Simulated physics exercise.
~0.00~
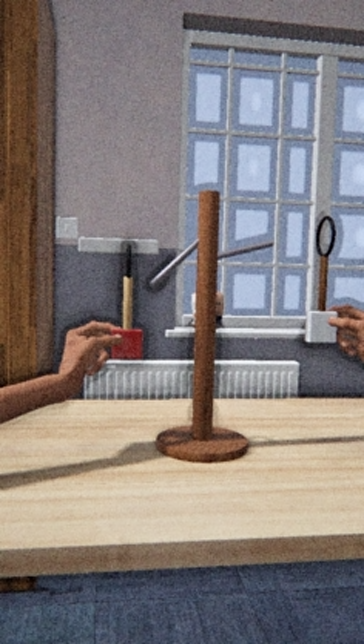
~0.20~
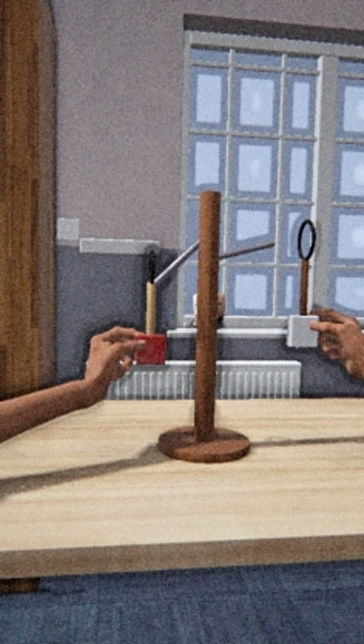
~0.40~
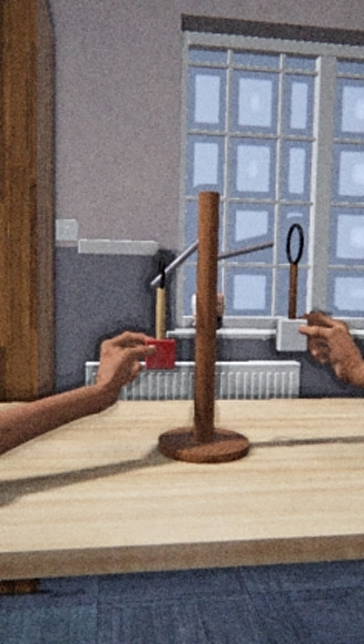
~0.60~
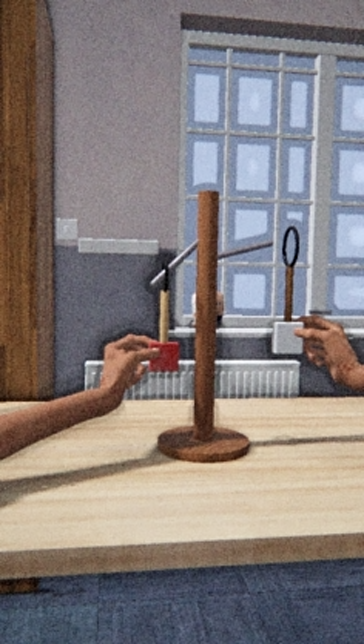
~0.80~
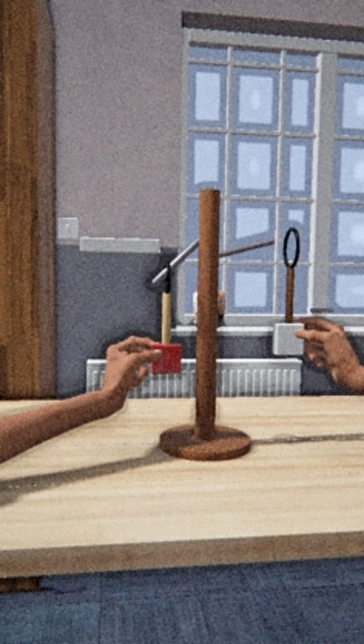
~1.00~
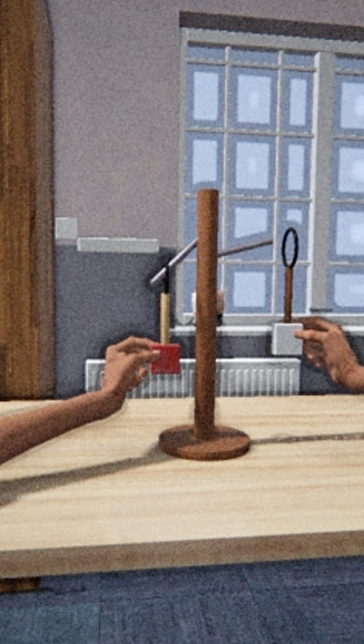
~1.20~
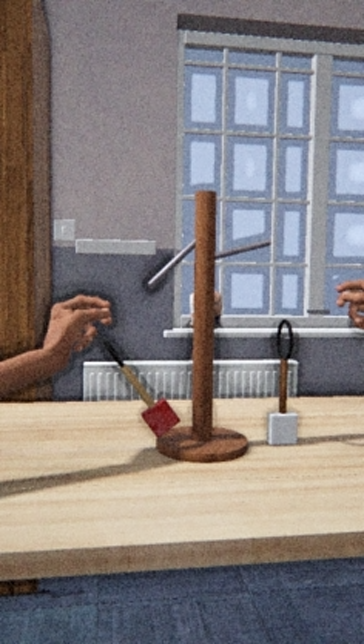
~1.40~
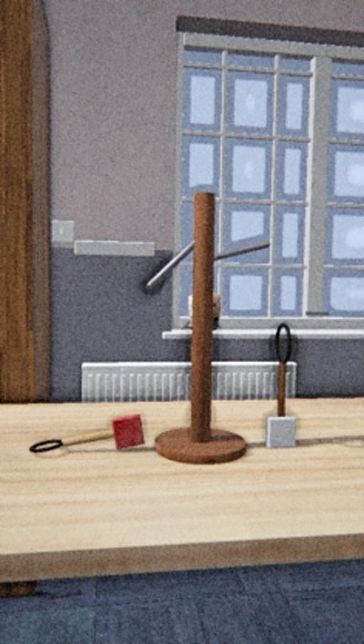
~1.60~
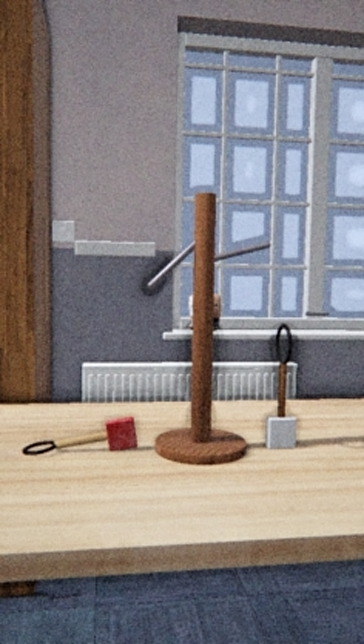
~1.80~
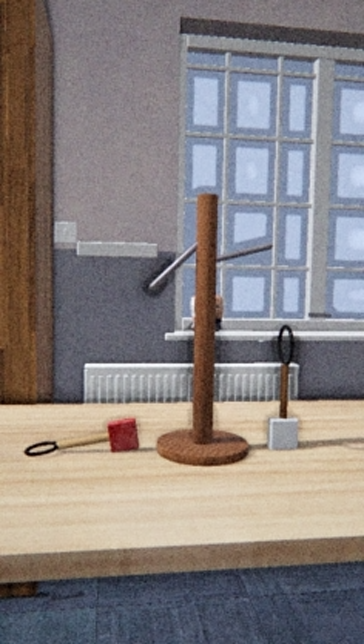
Two hands bringing ringed red and white blocks toward a wooden peg stand, releasing them, both dropping, red toppling, white upright.
